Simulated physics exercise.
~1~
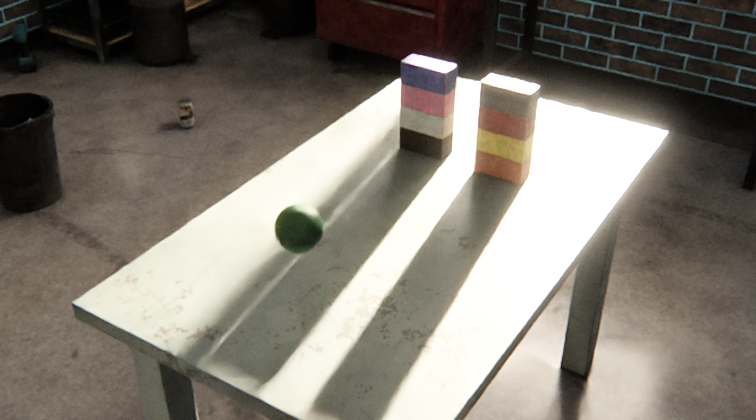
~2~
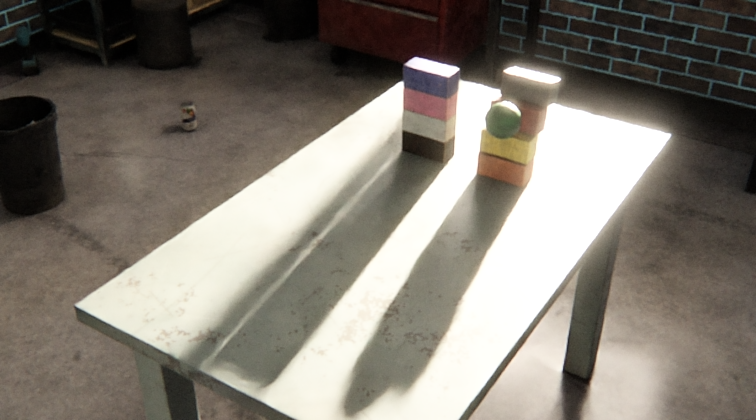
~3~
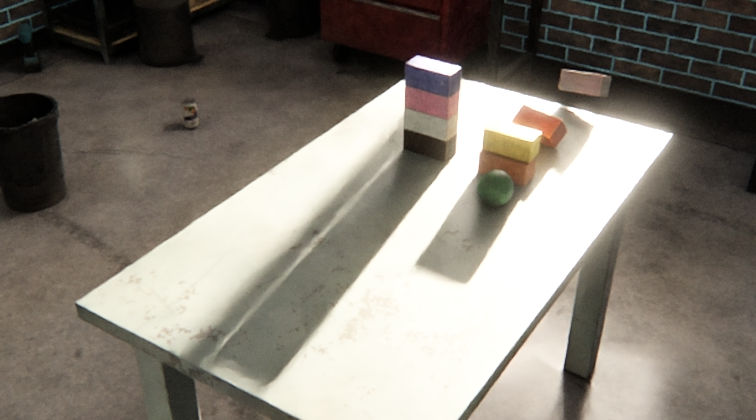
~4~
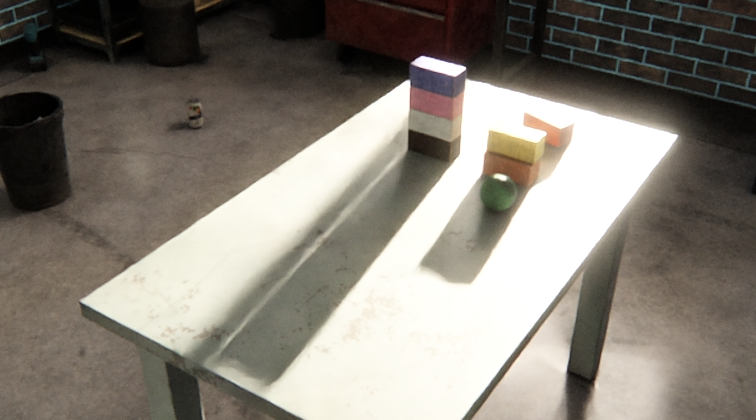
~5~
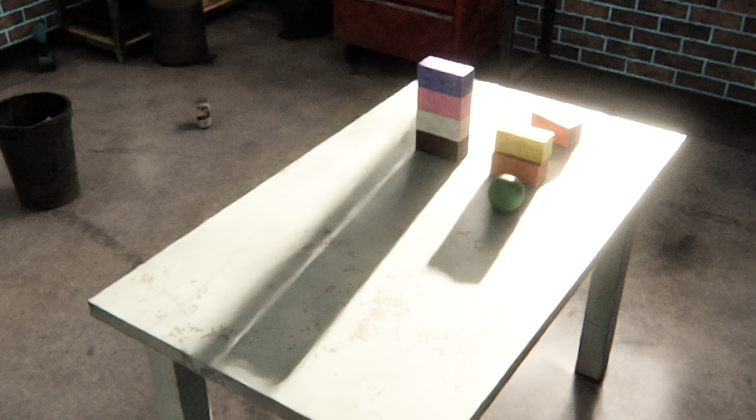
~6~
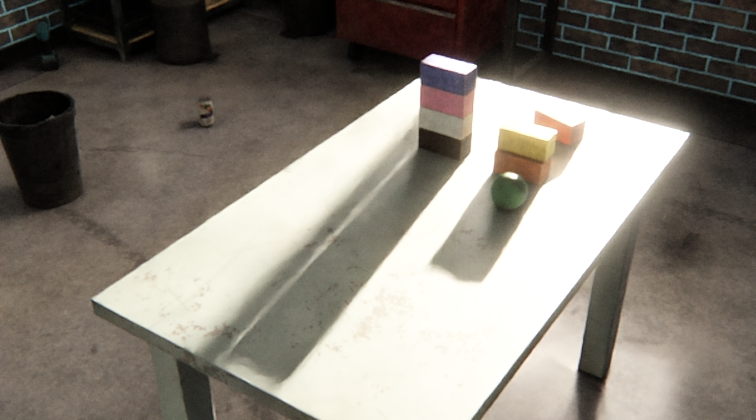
Green ball flying into the right-hand stack of blocks on a table, knocking off its top two while the left stack stays standing.
